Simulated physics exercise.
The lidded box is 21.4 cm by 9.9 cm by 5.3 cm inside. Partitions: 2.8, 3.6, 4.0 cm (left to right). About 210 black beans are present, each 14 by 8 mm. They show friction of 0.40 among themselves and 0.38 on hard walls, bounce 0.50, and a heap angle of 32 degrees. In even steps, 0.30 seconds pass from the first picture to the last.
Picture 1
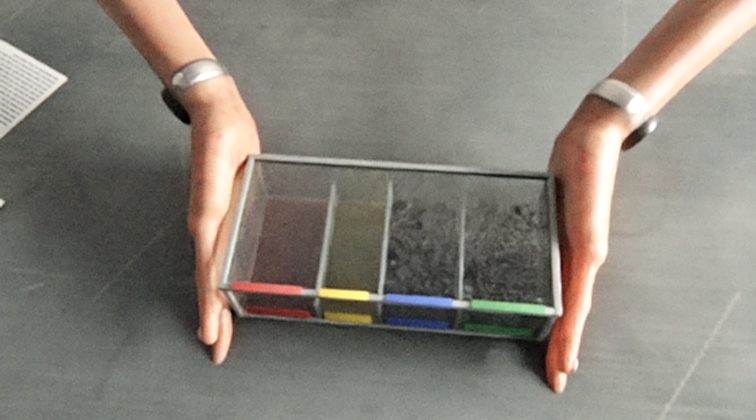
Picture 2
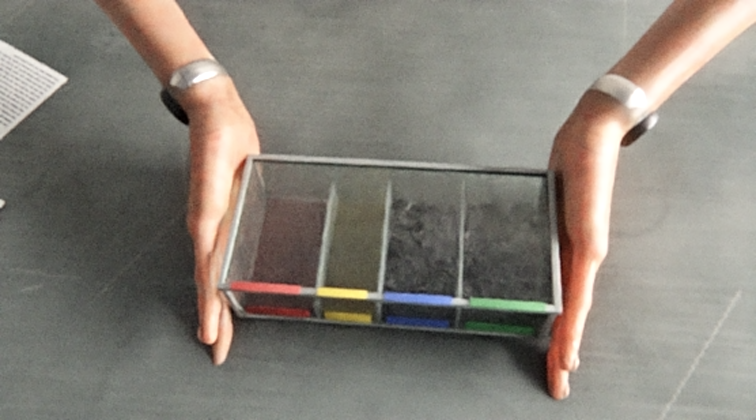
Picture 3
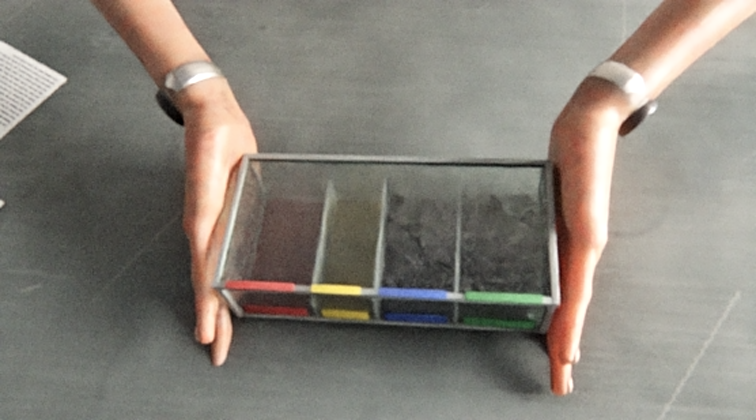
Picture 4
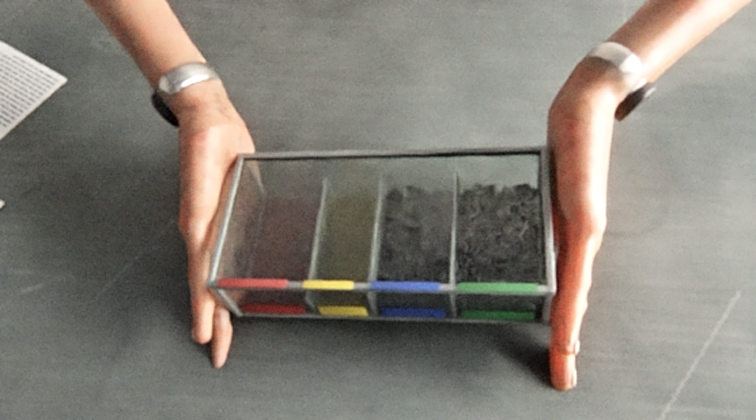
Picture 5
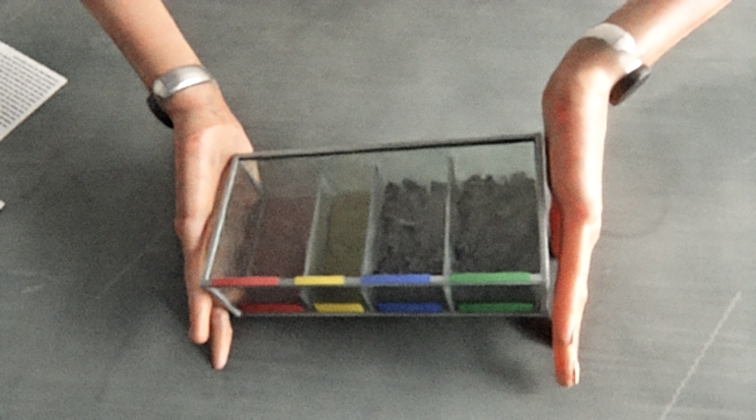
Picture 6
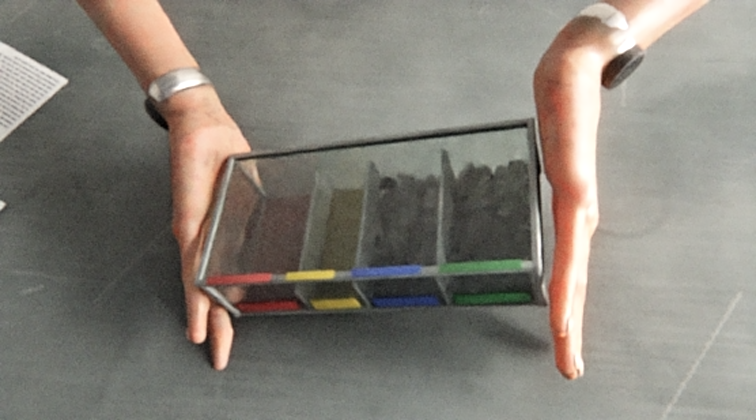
Two hands held a clear lidded box with four compartments marked red, yellow, blue and green, dark bits filling the right two, then gradually tilted it, raising its right end.
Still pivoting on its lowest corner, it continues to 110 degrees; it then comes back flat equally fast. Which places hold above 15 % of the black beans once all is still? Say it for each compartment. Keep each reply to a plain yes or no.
Here goes: Red yes; blue yes; green yes; yellow no.
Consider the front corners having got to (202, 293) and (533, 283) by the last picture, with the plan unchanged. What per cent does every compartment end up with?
Red = 20 %; blue = 35 %; green = 40 %; yellow = 5 %.
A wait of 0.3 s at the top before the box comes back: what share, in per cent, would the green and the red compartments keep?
Final amounts would be green 30% and red 40%.
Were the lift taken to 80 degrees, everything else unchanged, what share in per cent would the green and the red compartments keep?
Then green would hold 45 percent and red 10 percent.
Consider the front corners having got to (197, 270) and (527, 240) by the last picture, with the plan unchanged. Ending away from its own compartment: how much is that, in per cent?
About 40 per cent.
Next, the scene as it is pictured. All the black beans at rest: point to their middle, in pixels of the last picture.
Estimated resting centre: Around (398, 253).
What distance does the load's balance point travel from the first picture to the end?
Around 6.0 centimetres, start to finish.
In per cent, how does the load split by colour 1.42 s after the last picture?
Shares - red: 20; blue: 40; green: 40; yellow: 0.
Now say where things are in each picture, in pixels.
Box tilt 0 degrees, front corners at (226, 284) and (554, 310); blue 45 %, green 55 %, in the first frame.
Box tilt 1 degrees, front corners at (224, 284) and (554, 307), in the second frame.
Box tilt 4 degrees, front corners at (219, 283) and (551, 299), lowest corner left back, in the third frame.
Box tilt 8 degrees, front corners at (213, 282) and (547, 288), lowest corner left back, in the fourth frame.
Box tilt 12 degrees, front corners at (208, 281) and (541, 276), lowest corner left back, in the fifth frame.
Box tilt 16 degrees, front corners at (203, 281) and (533, 263), lowest corner left back; blue 45 %, green 55 %, in the sixth frame.
Then, 1.42 s after the last picture, tilt 110 degrees; red 20 %, blue 40 %, green 40 %.
Then, 2.37 s after the last picture, tilt 50 degrees; red 35 %, blue 30 %, green 30 %, yellow 5 %.
Then, 3.31 s after the last picture, tilt 0 degrees; red 35 %, blue 30 %, green 30 %, yellow 5 %.
In the end, red 35 %, blue 30 %, green 30 %, yellow 5 %.
